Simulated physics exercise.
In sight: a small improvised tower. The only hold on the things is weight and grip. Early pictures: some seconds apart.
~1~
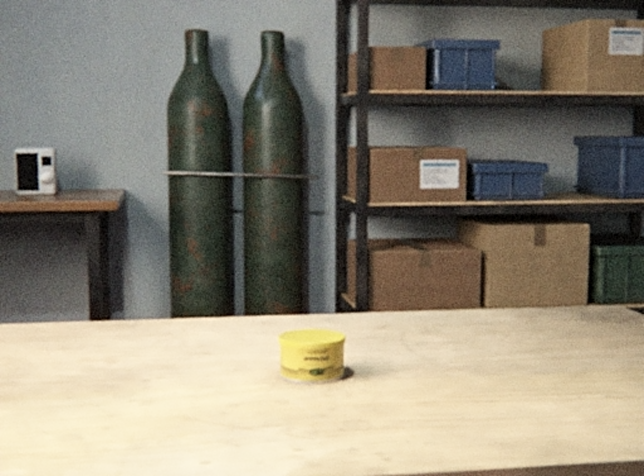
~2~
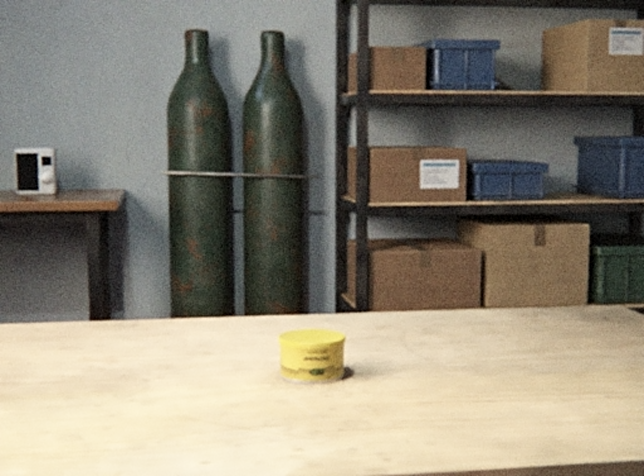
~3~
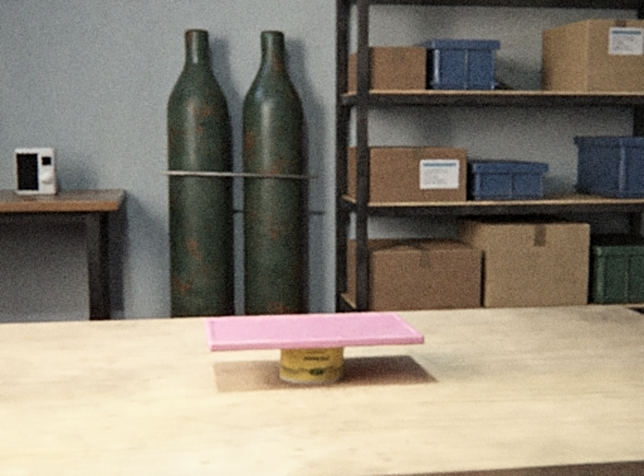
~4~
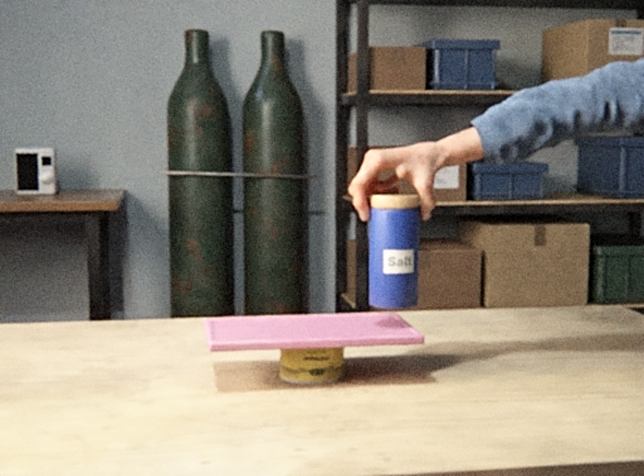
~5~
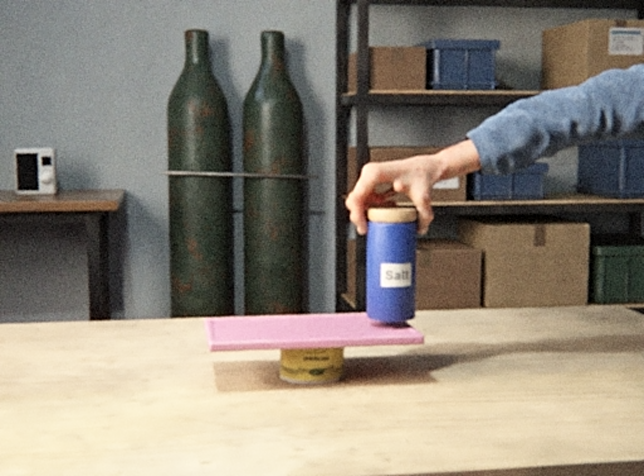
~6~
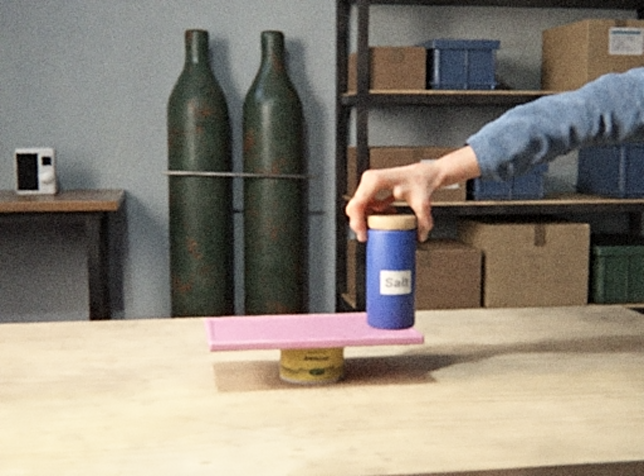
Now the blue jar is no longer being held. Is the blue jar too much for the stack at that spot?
Yes, the stack fails.
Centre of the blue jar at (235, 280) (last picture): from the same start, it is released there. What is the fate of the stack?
Well, it crumbles then.
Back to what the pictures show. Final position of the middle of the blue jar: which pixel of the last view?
It finishes at about (487, 347).
Then, 0.30 s on from there, blue jar now fallen; pink lid turned 41° from how it was put.
Then, 0.50 s on from there, pink lid turned 31° from how it was put.
Then, 0.90 s on from there, pink lid turned 30° from how it was put.
In the end, fallen, blue jar; moved from the start, pink lid; yellow tub unmoved. At the end, from the last picture's camera, blue jar near (488, 347). The stack comes apart.
